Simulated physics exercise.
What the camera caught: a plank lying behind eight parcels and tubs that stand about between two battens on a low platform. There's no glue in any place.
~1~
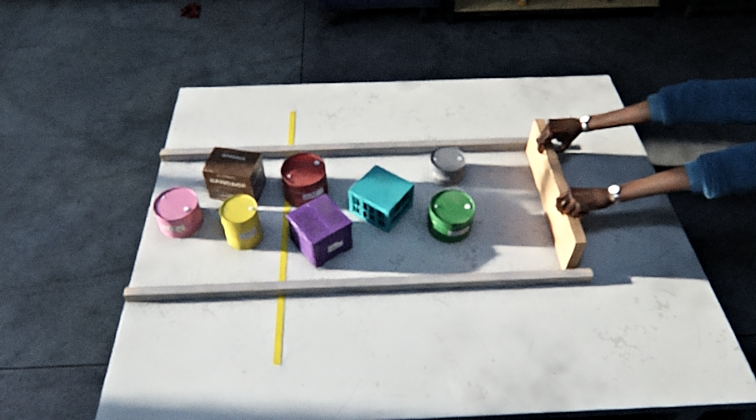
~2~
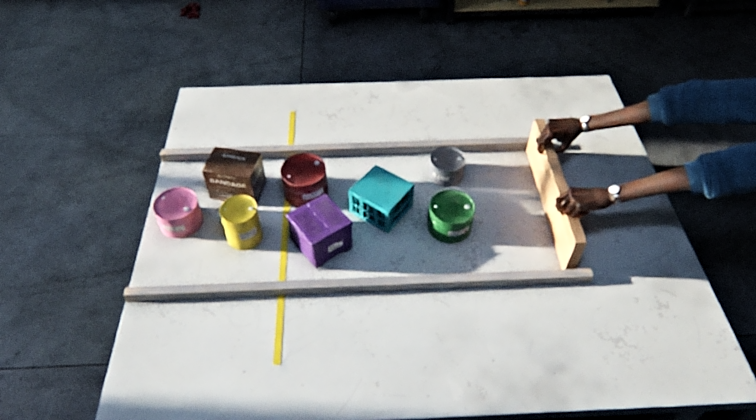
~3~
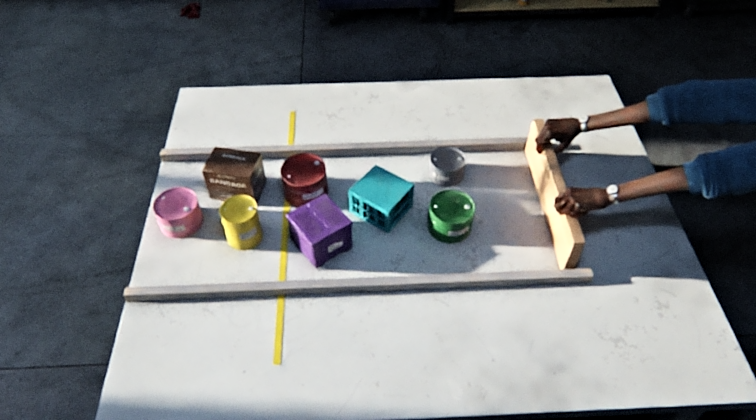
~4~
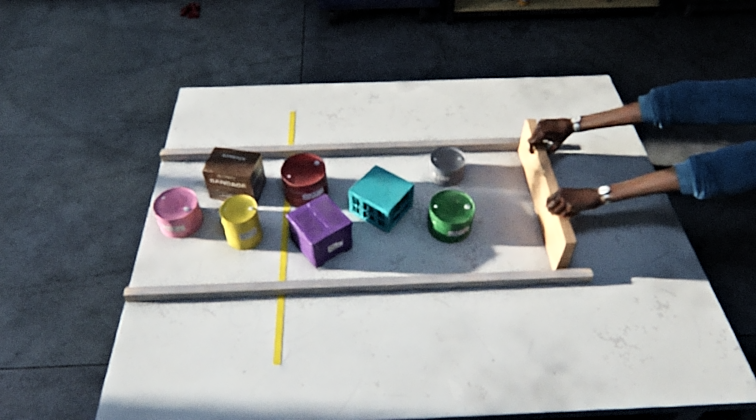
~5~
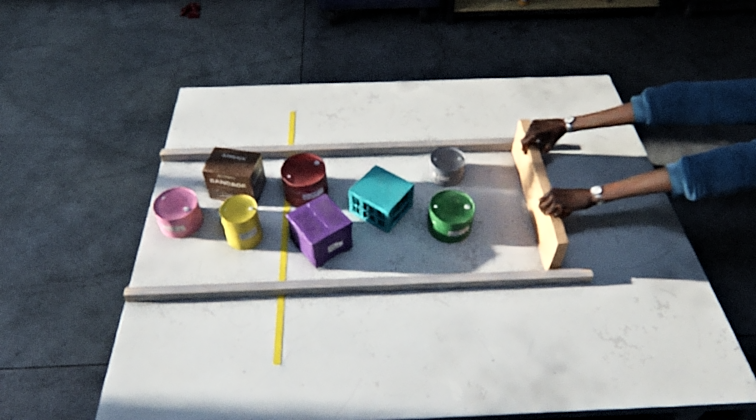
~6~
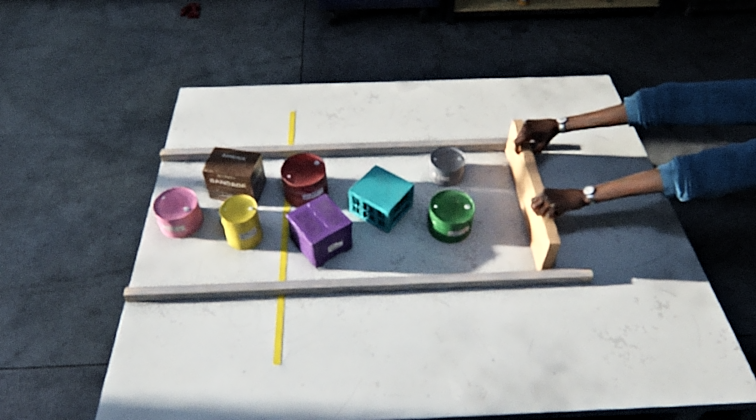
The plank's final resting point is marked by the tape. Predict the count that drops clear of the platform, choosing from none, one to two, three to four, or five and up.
After that push, what drops off the edge is none whatsoever.
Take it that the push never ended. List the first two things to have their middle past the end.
Order, earliest first: Brown box then pink canister.
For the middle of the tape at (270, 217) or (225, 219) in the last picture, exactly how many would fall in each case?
Respectively 0 and 2.
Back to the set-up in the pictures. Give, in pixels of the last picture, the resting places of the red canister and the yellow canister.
First object: (230, 164); second object: (216, 216).
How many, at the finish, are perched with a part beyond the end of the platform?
Overhanging ones - 0.
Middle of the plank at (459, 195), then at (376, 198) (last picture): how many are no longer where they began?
Moved so far: 2, then 5.
Soon after, none off yet; pink canister at rest near (179, 213); brown box at rest near (236, 176); yellow canister at rest near (242, 223).
In the end, the number that fall off is zero.
